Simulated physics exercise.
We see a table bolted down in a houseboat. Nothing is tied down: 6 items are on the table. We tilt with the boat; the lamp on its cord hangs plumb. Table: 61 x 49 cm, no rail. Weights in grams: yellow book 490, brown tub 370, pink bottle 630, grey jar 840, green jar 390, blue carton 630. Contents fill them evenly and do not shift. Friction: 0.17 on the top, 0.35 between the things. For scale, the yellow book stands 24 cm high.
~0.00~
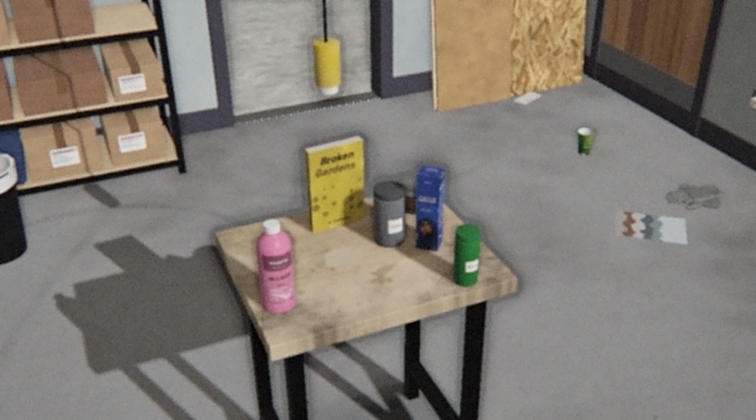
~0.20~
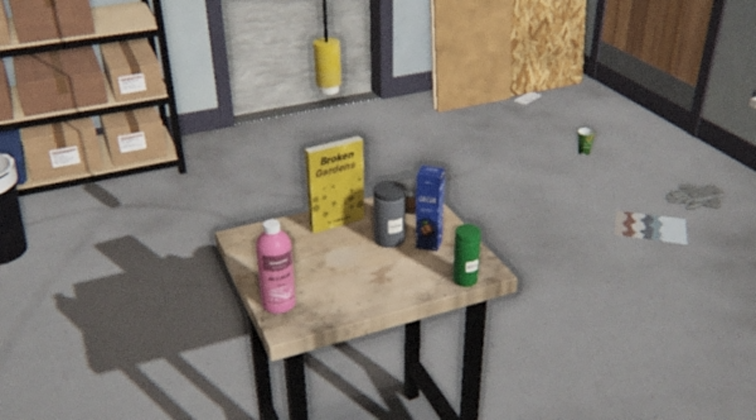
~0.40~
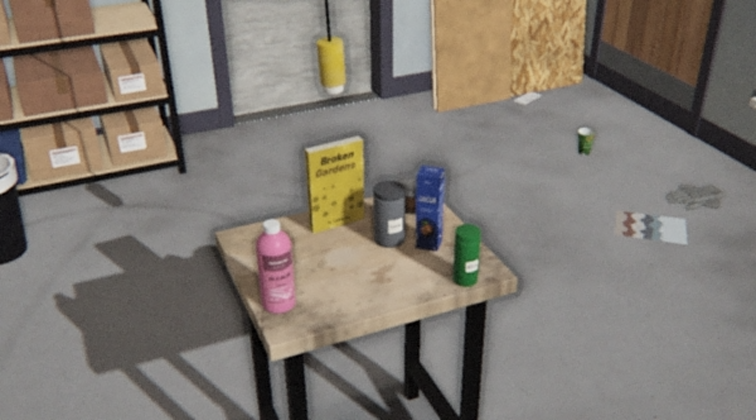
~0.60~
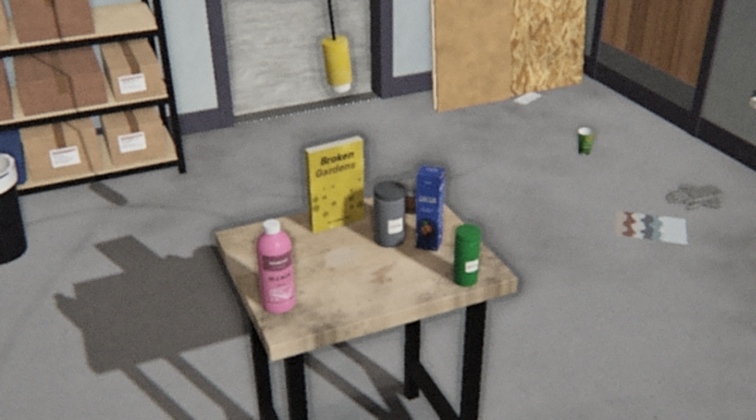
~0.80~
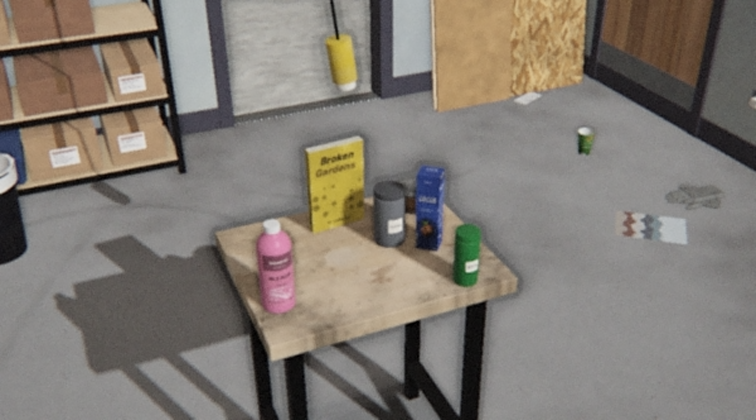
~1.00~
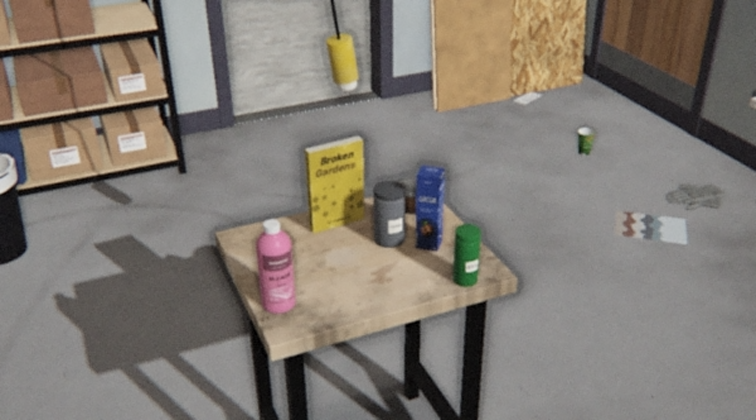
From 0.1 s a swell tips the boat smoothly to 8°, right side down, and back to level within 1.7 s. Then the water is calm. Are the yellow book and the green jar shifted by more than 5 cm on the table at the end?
The yellow book keeps its place, the green jar keeps its place.
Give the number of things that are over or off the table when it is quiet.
That comes to 0.
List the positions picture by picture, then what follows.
In the first frame, boat level; yellow book (336, 185); green jar (467, 256).
In the second frame, boat level; grey jar (389, 214); blue carton (430, 209).
In the third frame, boat heeled 2°, right side down; pink bottle (275, 265).
In the fourth frame, boat heeled 5°, right side down; grey jar (389, 214); blue carton (430, 209).
In the fifth frame, boat heeled 7°, right side down; pink bottle (275, 265).
In the sixth frame, boat heeled 8°, right side down; yellow book (336, 185); green jar (467, 256).
By 1.20 s, boat heeled 6°, right side down.
By 1.60 s, boat heeled 1°, right side down.
By 1.80 s, boat level.
When it is over (2.3 s), all 6 within 5 cm of the start. In the last view, yellow book near (336, 185), green jar near (467, 256).
